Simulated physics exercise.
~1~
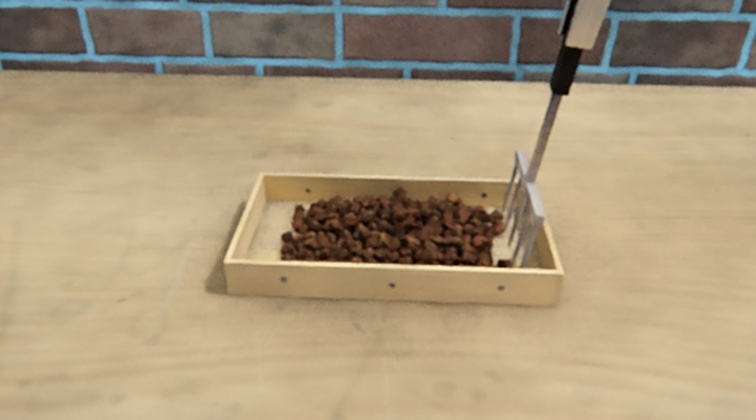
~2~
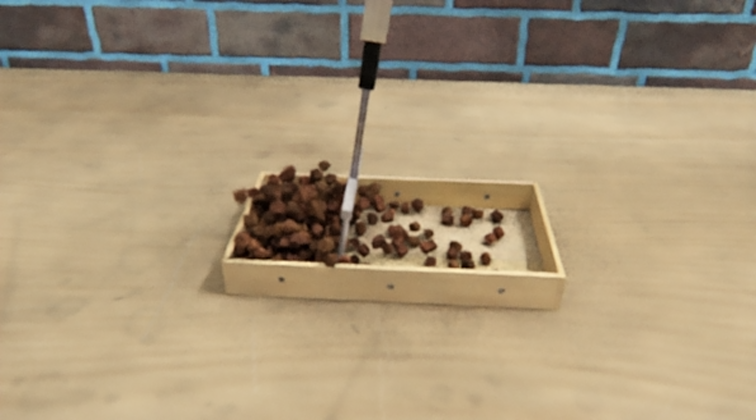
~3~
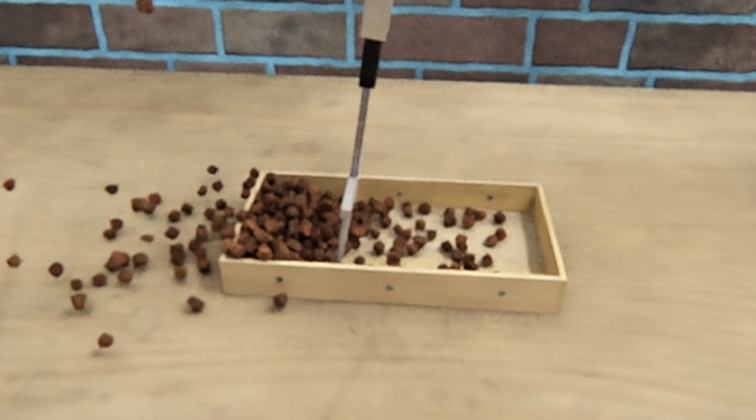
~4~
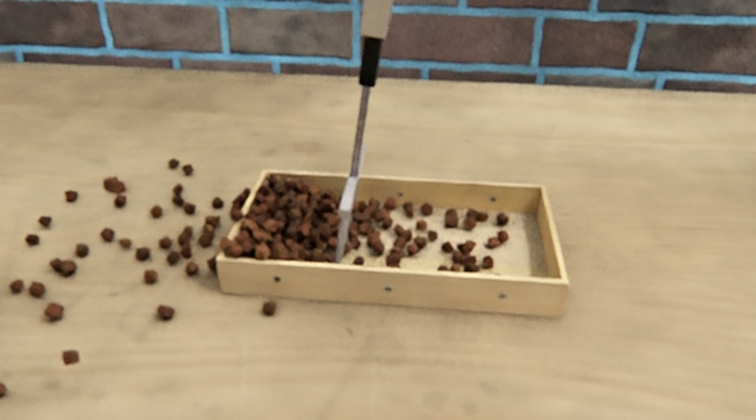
On a wooden tabletop, a machine's comb sweeps brown pellets leftward through a shallow tray, piling them up and scattering some outside.
